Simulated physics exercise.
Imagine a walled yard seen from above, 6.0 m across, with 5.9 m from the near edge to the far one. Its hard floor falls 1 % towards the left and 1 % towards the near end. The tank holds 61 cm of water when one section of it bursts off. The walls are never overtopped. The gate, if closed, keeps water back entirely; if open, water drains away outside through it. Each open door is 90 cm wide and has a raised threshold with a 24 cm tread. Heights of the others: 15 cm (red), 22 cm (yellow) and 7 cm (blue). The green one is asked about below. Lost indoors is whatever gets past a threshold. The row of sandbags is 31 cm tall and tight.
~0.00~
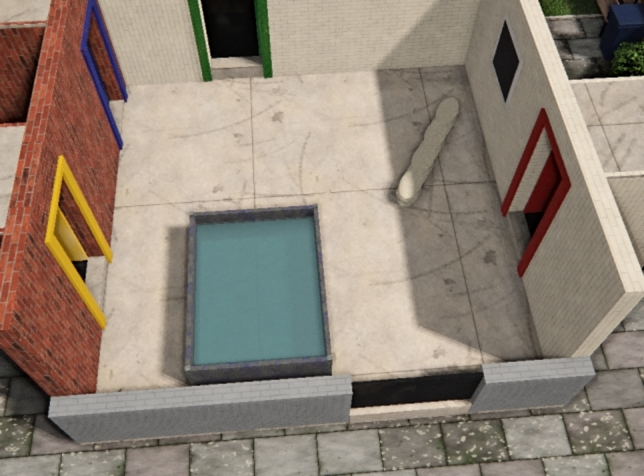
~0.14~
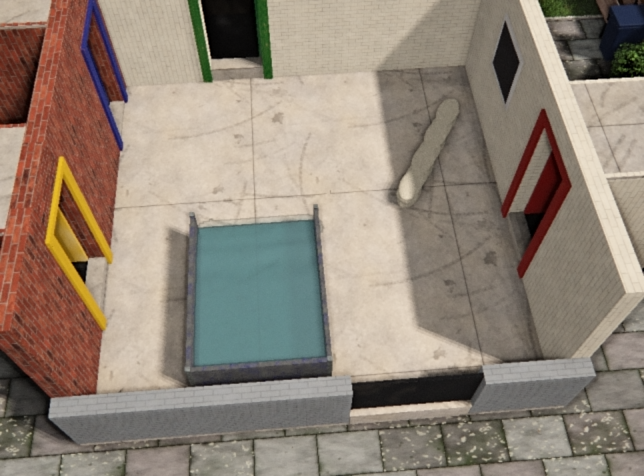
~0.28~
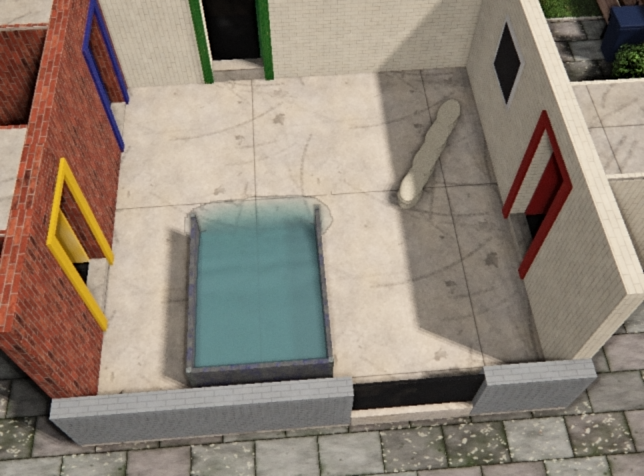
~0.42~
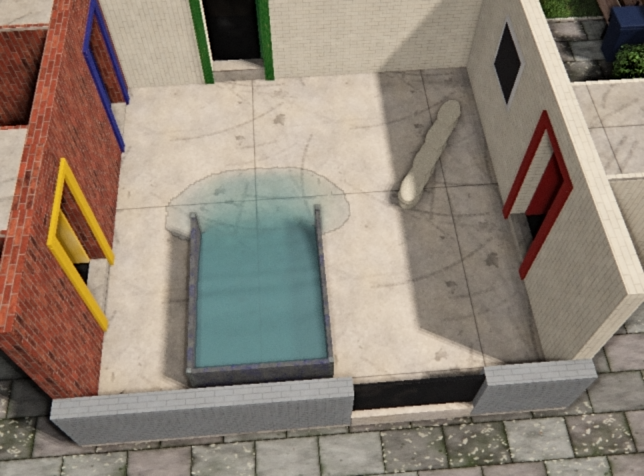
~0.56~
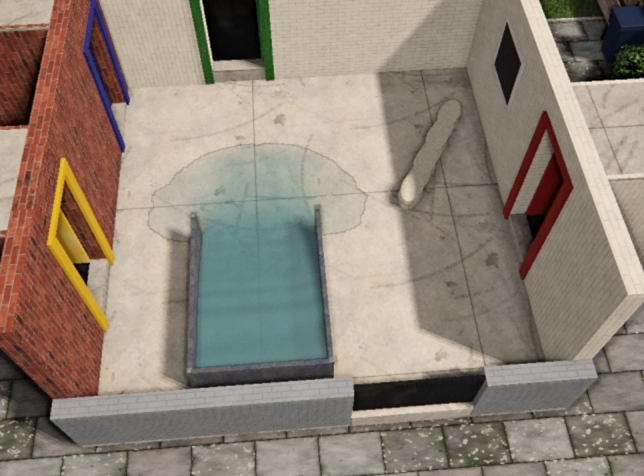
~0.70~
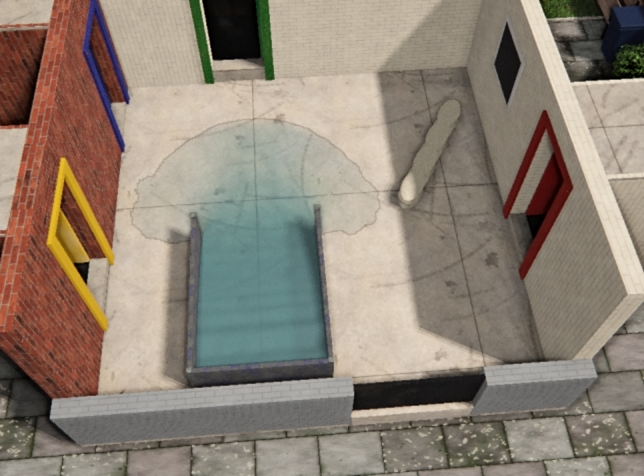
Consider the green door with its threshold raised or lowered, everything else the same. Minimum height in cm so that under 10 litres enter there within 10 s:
24 cm.
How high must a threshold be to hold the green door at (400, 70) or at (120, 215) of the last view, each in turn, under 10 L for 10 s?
You'd want about 11.5 cm there first, then about 7.5 cm.
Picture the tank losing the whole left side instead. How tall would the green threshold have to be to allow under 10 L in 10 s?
You'd want it roughly 10.0 centimetres tall.
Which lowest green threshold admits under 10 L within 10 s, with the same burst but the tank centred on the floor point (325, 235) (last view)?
About 23 cm.
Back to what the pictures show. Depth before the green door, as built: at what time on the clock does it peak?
Approximately 1.6 s.
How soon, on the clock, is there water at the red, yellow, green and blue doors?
Red 4.5 s, yellow 3.8 s, green 1.0 s, blue 1.4 s.
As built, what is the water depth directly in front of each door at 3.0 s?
In cm: Red 0, yellow 0, green 22, blue 25.
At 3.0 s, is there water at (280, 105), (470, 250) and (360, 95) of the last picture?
1: Awash; 2: Unwetted; 3: Awash.
After 1.4 s water covers 40 % of the floor; 26 cm at the green door, 0 litres in over its 27 cm threshold.
After 3.0 s water covers 50 % of the floor, deepest (29 cm) near (191, 89); 22 cm at the green door, 0 litres in over its 27 cm threshold.
After 10.0 s water covers 85 % of the floor, deepest (15 cm) near (222, 409); 5 cm at the green door, 1 litre in over its 27 cm threshold.
At the green door as built, the water arrived by 1.0 s and peaked near 27 cm at 1.6 s.
With a threshold of 21.5 cm, 23 litres would have come in within the 10 s; with 29.5 cm, 0 litres. So under 10 litres takes about 24 cm.
